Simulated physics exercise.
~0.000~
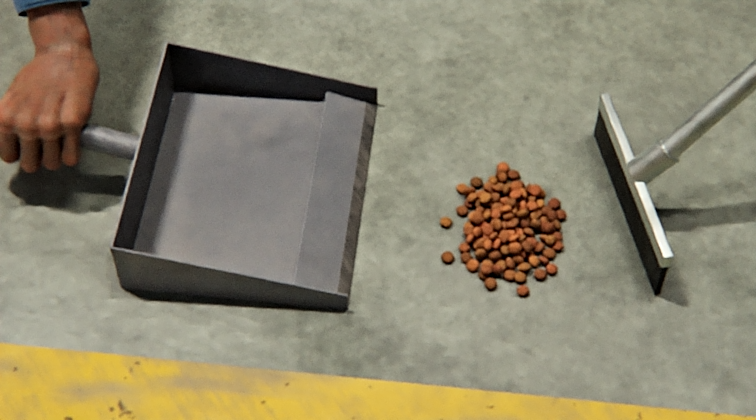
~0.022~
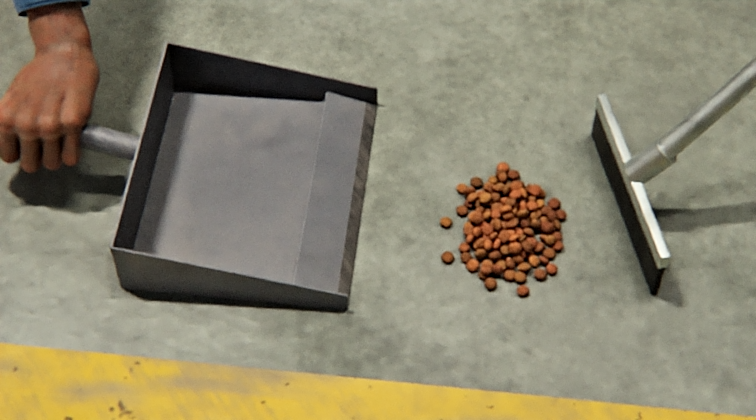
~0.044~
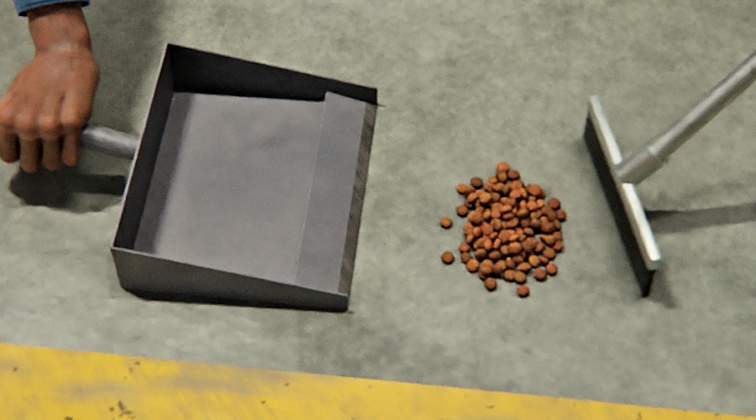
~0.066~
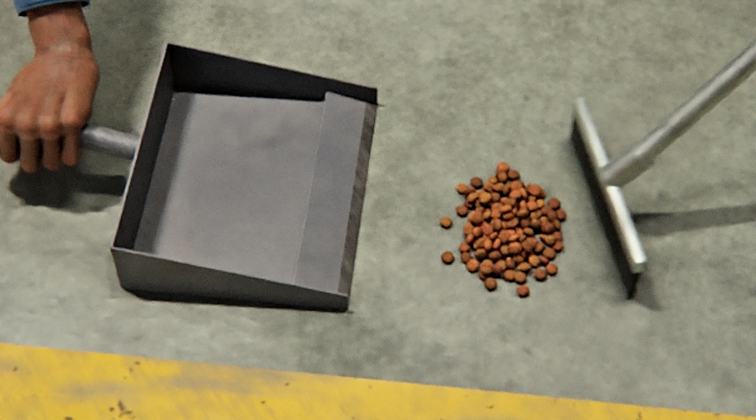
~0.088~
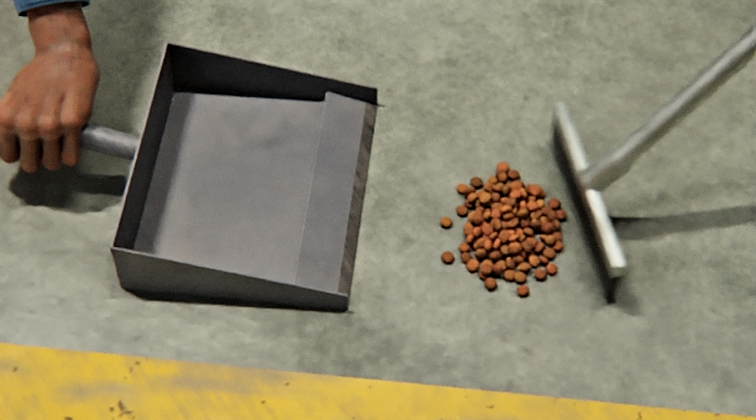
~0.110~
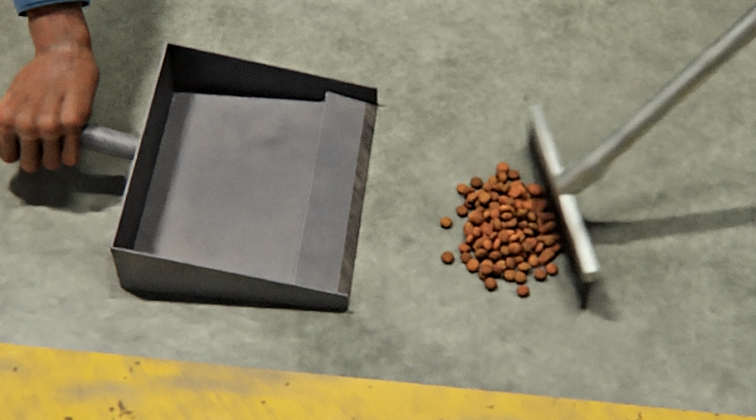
A hand holds a dustpan still while a blade slides left into small brown pieces.
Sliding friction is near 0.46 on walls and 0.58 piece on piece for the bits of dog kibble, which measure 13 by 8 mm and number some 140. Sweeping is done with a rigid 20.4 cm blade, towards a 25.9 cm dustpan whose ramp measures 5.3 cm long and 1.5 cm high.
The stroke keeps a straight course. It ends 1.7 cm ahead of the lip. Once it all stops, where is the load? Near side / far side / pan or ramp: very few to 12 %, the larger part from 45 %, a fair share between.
Near side: A fair share; far side: Very few; pan: The larger part.
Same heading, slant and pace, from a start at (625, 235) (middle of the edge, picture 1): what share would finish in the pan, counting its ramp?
Around 55 %.
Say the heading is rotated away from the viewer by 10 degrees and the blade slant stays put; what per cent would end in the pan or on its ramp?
Roughly 55 per cent would finish in the pan or on its ramp.
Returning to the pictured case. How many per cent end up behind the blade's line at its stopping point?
Some 0 percent of it.
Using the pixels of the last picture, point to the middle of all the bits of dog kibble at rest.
Roughly (336, 274).
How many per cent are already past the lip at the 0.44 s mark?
Some 55 in a hundred by that moment.
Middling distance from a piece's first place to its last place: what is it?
About 18 cm.
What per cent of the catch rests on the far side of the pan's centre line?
I'd say near 20 per cent.
After 0.19 s, middle of the blade 10 cm from the lip; 0 % over the lip, far side 0 %, near side 0 %.
After 0.24 s, middle of the blade 6 cm from the lip; 5 % over the lip, far side 0 %, near side 15 %.
Then, at 0.44 s, middle of the blade 5 cm from the lip; 55 % over the lip, far side 0 %, near side 20 %.
At rest (1.1 s), near side 20 %, far side 0 %, pan 50 %, in front of the lip or behind the blade 25 %.
